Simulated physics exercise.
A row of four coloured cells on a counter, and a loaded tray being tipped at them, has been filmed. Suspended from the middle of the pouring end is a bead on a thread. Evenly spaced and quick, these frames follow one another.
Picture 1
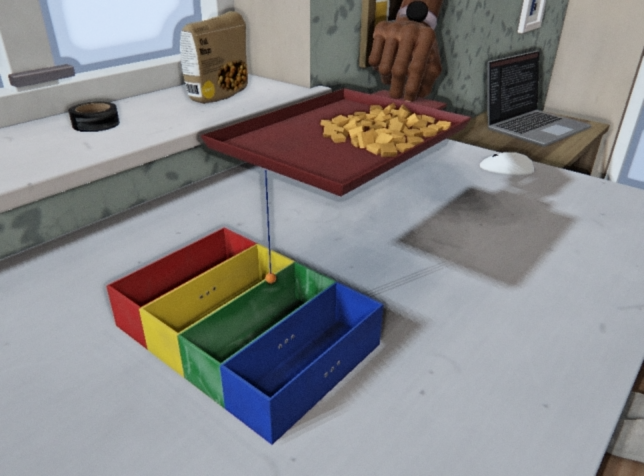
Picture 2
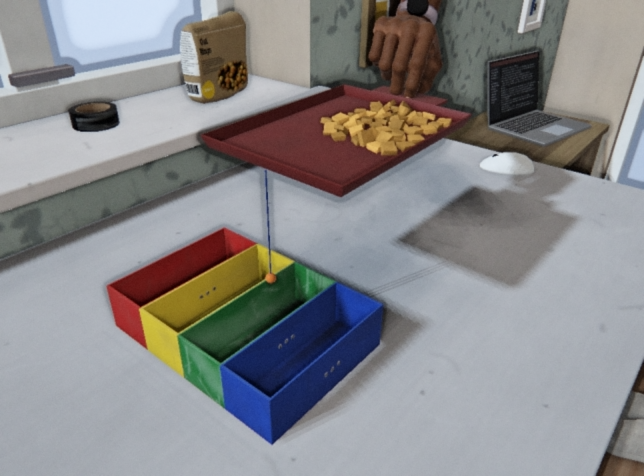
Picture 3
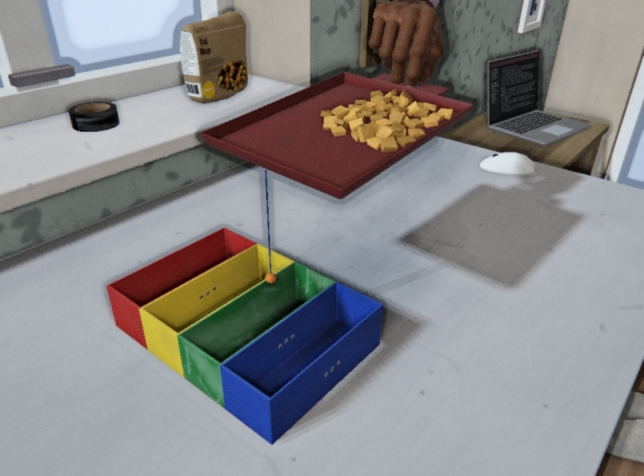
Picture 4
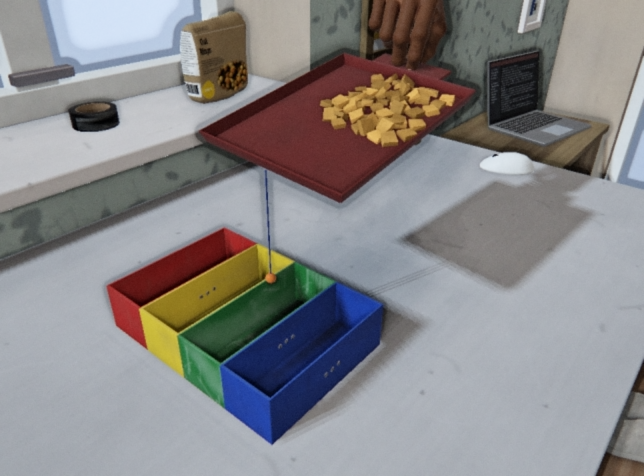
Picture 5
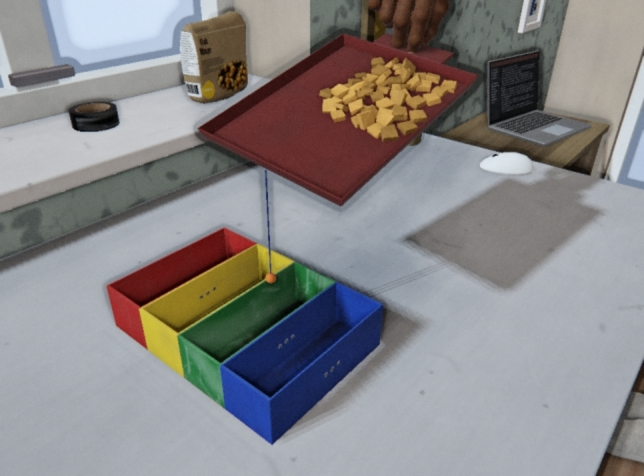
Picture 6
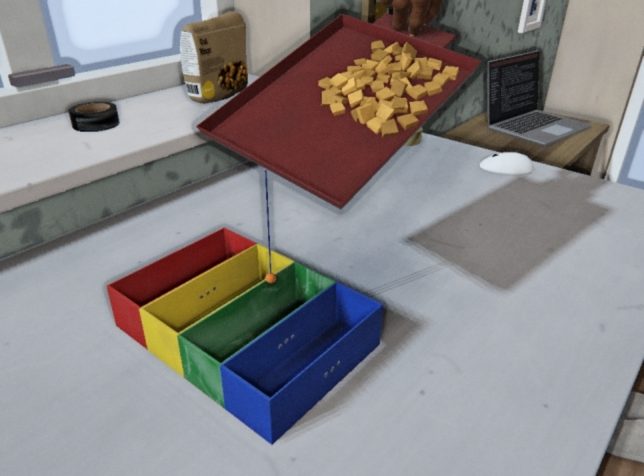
A dark red tray loaded with yellow-orange squares was tilted by a hand at its far end, slowly at first and then more steeply, its near edge slanting down to the right above four coloured boxes.
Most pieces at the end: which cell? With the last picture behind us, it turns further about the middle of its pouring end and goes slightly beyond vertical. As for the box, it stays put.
Blue.
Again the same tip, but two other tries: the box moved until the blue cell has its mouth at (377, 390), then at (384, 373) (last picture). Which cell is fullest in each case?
With the first placing it's green, with the second it's that green cell.
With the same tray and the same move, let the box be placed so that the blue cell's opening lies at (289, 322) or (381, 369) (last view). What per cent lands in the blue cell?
You'd get 40 in a hundred first and 10 in a hundred after that.
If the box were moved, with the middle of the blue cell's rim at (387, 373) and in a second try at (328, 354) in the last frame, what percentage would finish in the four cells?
Close to 100 in a hundred, then close to 100 in a hundred.
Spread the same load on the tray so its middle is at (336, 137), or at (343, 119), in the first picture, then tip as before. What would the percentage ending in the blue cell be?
80 per cent for the first try, 70 per cent for the second.
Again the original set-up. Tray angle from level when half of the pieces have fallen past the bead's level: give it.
Approx. reading: About 85°.
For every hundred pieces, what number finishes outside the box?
Estimate: Around 20 percent.
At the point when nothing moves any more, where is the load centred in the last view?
Near (304, 382).
Soon after the last picture, tray tipped steeply; about half on the tray; a stray few in the blue cell; about a third falling or outside the box.
A little later, tray tipped past a quarter turn; about two thirds in the blue cell; a small part in the green cell; about a quarter falling or outside the box.
Later still, tray tipped past a quarter turn; about two thirds in the blue cell; a small part in the green cell; about a quarter falling or outside the box.
At rest, tray tipped past a quarter turn; about two thirds in the blue cell; a small part in the green cell; none in the yellow cell; none in the red cell; about a quarter outside the box.
